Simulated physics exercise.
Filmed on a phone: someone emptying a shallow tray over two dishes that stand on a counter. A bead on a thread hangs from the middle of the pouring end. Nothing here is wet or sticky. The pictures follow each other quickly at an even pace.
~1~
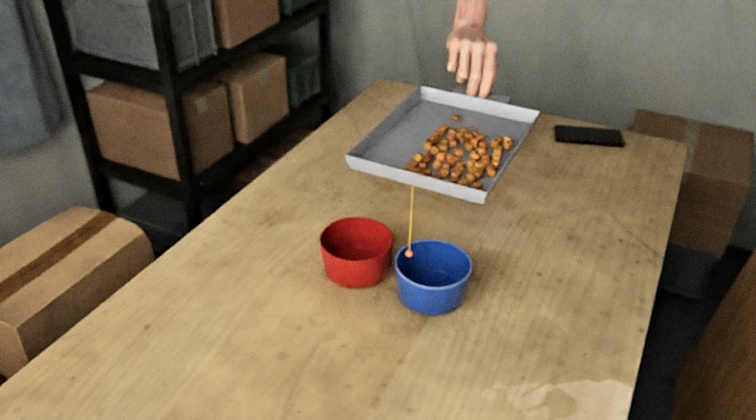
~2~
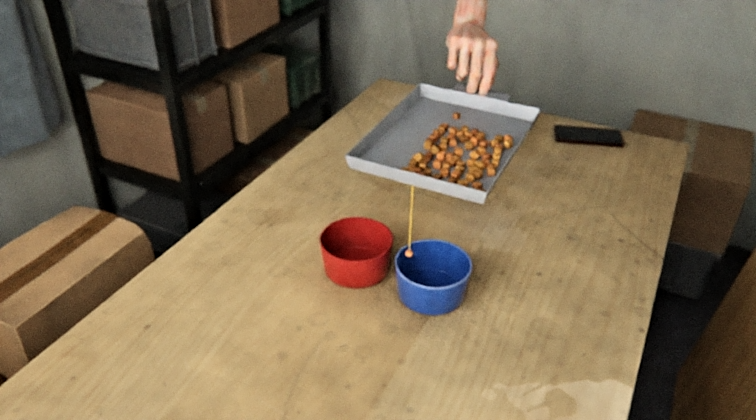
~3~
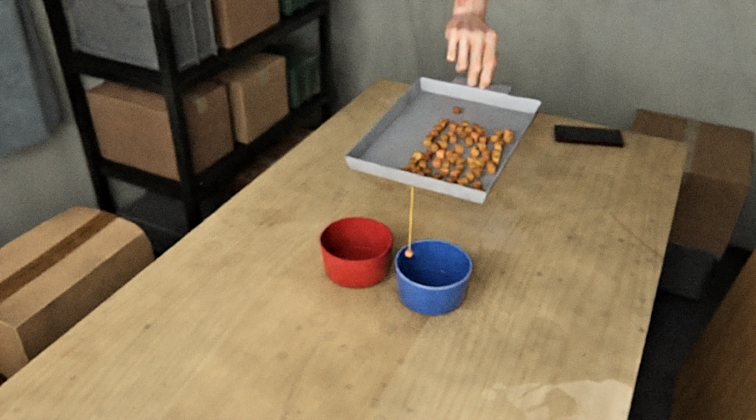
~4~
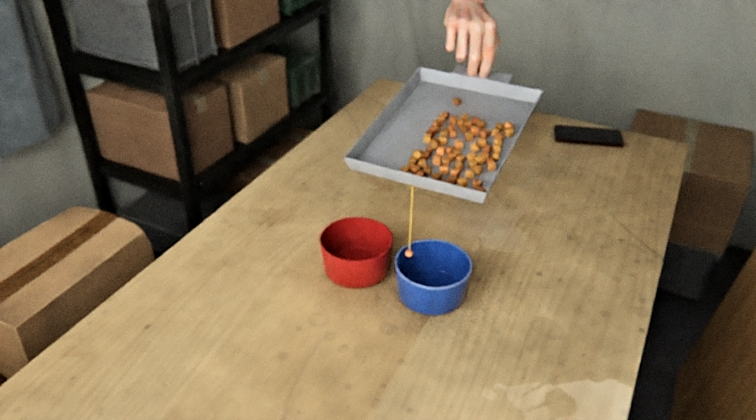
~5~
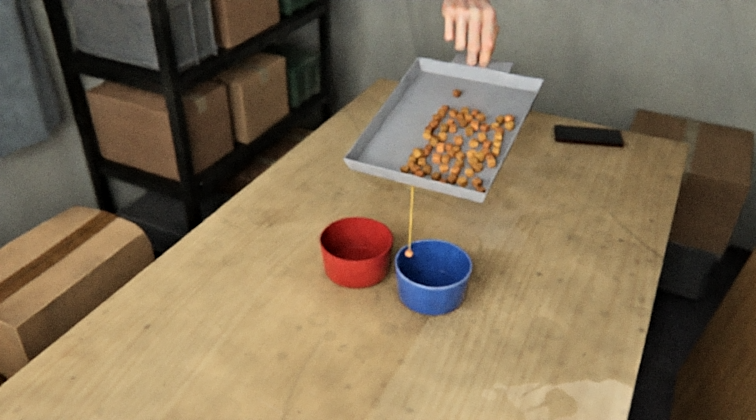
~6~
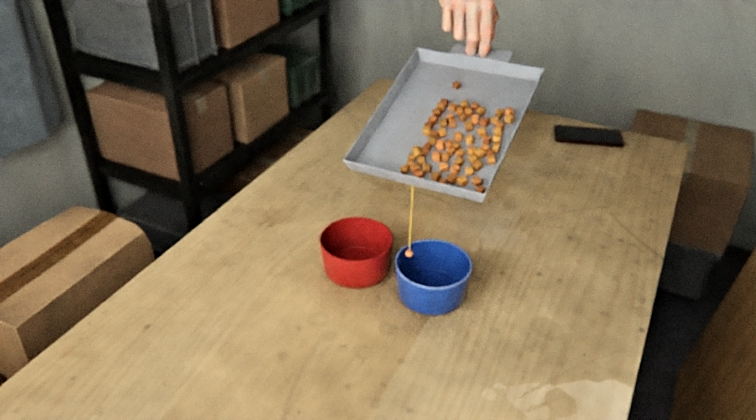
A shallow gray tray of small brown chunks was slowly tilted as a hand raised its far end, while its near edge stayed above a red dish and a blue one on the table.
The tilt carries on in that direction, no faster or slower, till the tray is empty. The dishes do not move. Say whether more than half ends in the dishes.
Together they catch less than half.
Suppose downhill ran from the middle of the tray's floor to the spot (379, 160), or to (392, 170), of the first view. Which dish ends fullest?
One: The left one. Two: The left dish.
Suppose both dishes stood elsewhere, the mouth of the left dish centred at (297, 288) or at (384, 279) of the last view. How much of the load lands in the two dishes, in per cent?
First some 30, then 60 per cent.
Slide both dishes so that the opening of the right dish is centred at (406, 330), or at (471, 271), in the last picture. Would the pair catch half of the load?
One: The smaller part. Two: The smaller part.
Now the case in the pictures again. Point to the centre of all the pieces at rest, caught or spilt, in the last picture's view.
Roughly at (368, 342).
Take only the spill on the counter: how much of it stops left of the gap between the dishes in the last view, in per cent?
Some 70 per cent.
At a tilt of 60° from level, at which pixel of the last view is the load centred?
Near (429, 167).
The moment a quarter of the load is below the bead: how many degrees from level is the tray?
Around 115° of tilt.
Soon, tray tipped steeply; all on the tray.
A while on, tray tipped right over; nearly all on the tray; a stray few in the left dish; a small part outside both.
Towards the end, tray tipped past a quarter turn; a small part in the left dish; nearly all outside both.
Finally, tray tipped past a quarter turn; none in the right dish; a small part in the left dish; nearly all outside both.
